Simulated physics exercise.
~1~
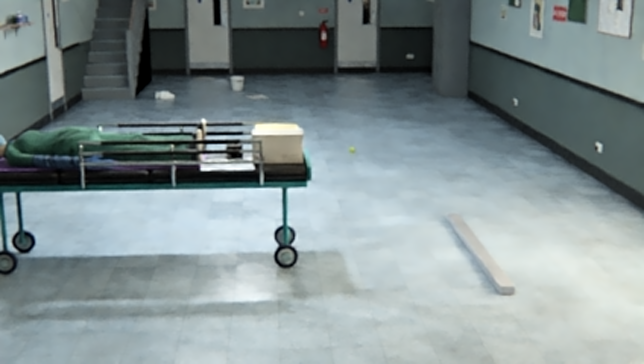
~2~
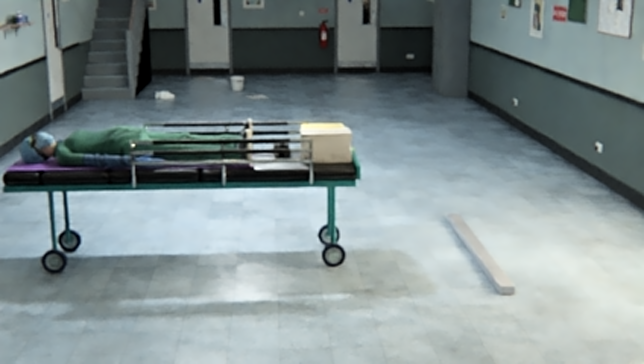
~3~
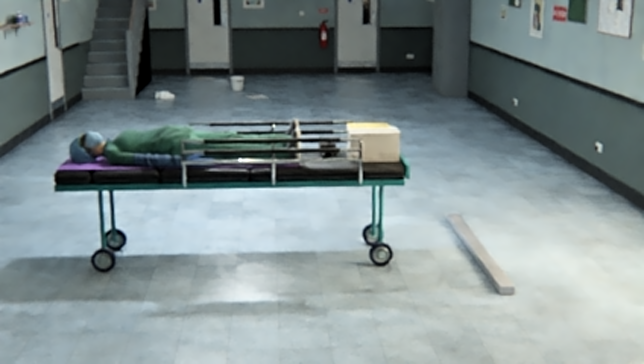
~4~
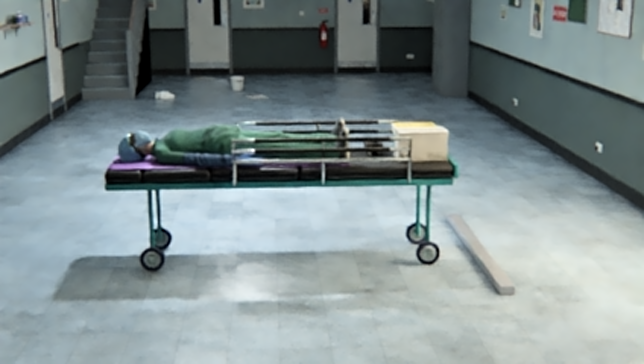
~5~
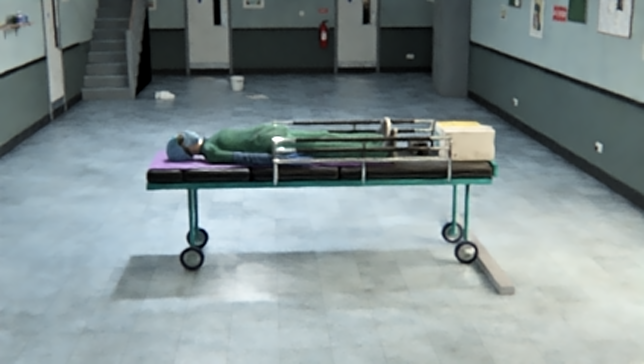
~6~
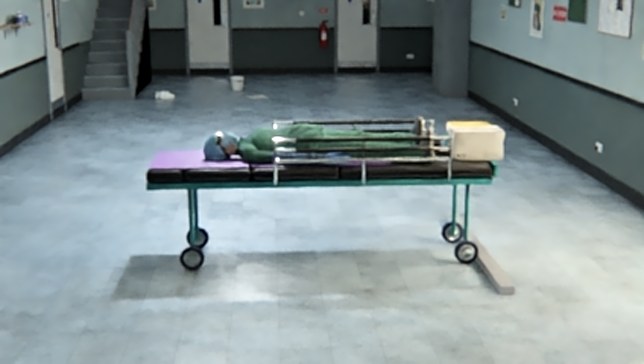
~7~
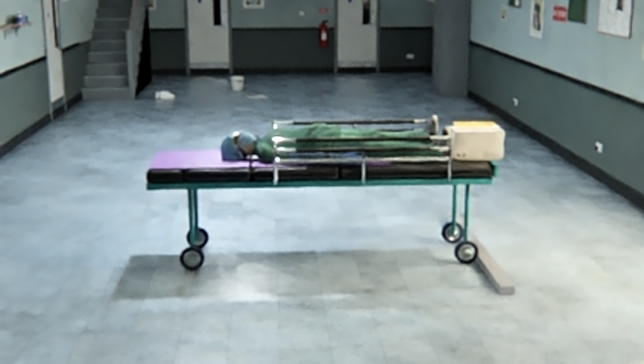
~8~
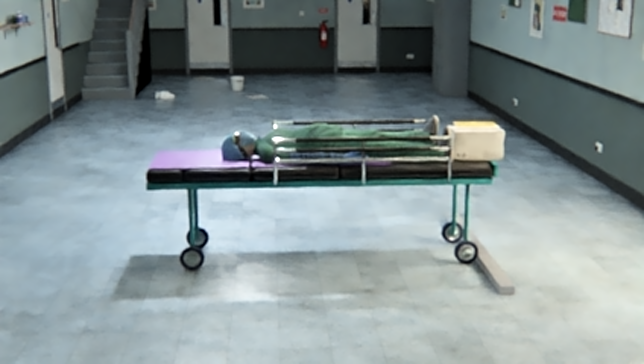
Hospital-like corridor, trolley carrying a limp green-clad figure rolling right, stopping at a sill, figure sliding feet-first toward a box and settling aboard.
